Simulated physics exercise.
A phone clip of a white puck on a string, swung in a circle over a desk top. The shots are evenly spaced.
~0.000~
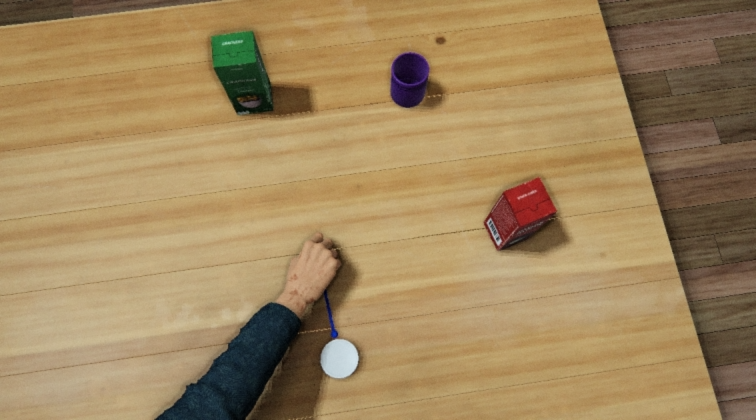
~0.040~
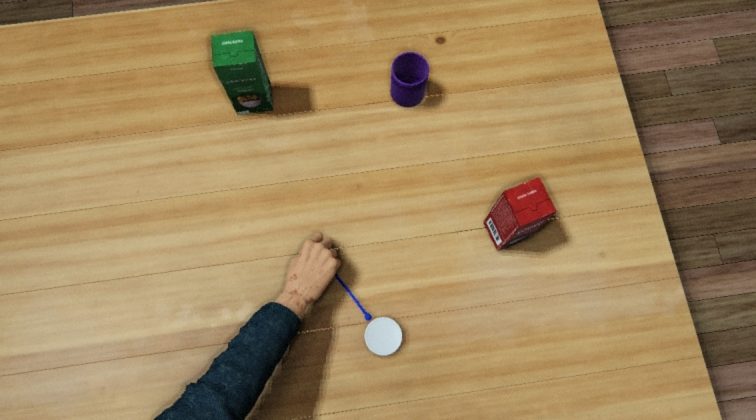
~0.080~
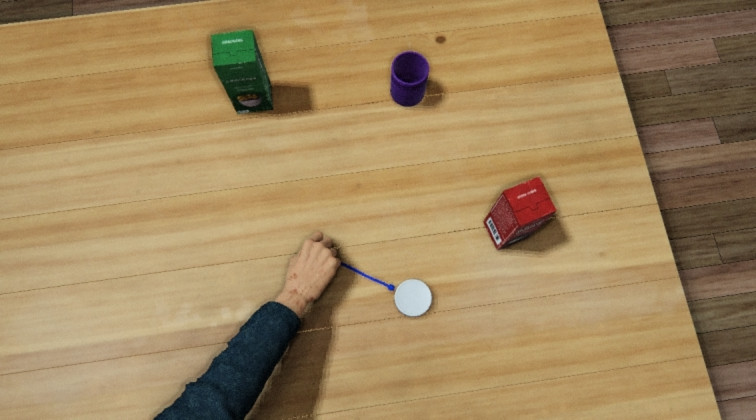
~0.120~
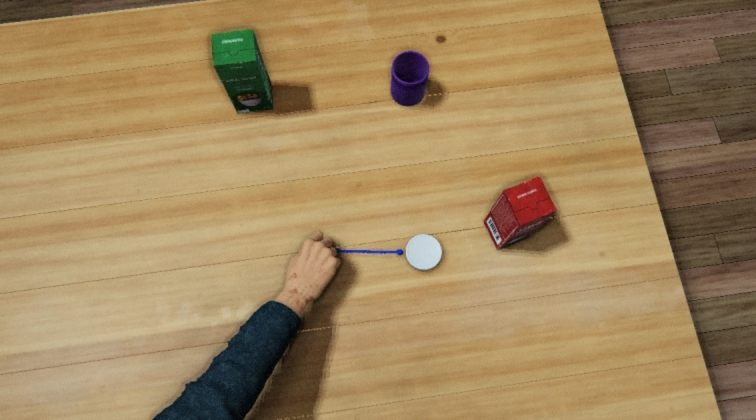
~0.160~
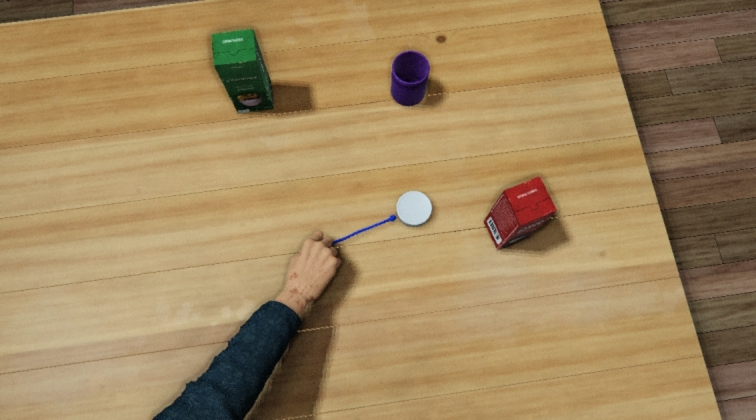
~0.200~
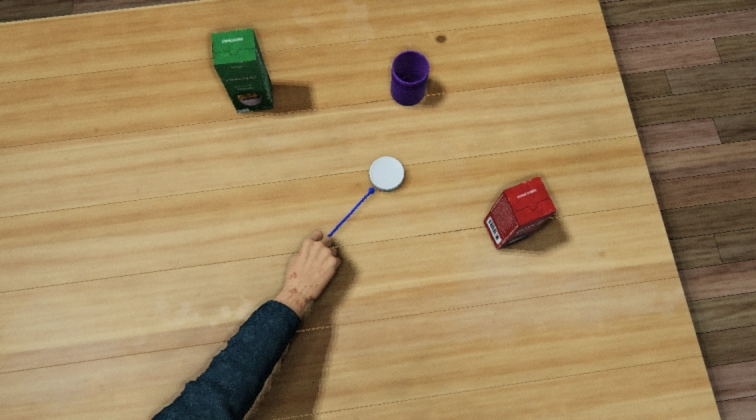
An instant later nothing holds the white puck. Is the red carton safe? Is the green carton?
As it turns out, the red carton remains clear, the green carton takes the knock.
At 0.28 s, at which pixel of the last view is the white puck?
Near (315, 131).
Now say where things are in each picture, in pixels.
The first frame shows white puck (339, 359); red carton (531, 201); green carton (233, 49); purple mug (410, 69).
The second frame shows white puck (383, 336).
The third frame shows white puck (413, 298).
The fourth frame shows white puck (424, 252).
The fifth frame shows white puck (414, 208).
The sixth frame shows white puck (387, 173); red carton (530, 200); green carton (233, 46); purple mug (411, 67); going round anticlockwise.
Around 0.28 s, puck near (314, 131).
Around 0.40 s, puck near (255, 96); green carton pushed aside.
Finally, puck near (219, 73); green carton knocked over. The red carton escapes it and the green carton is struck.
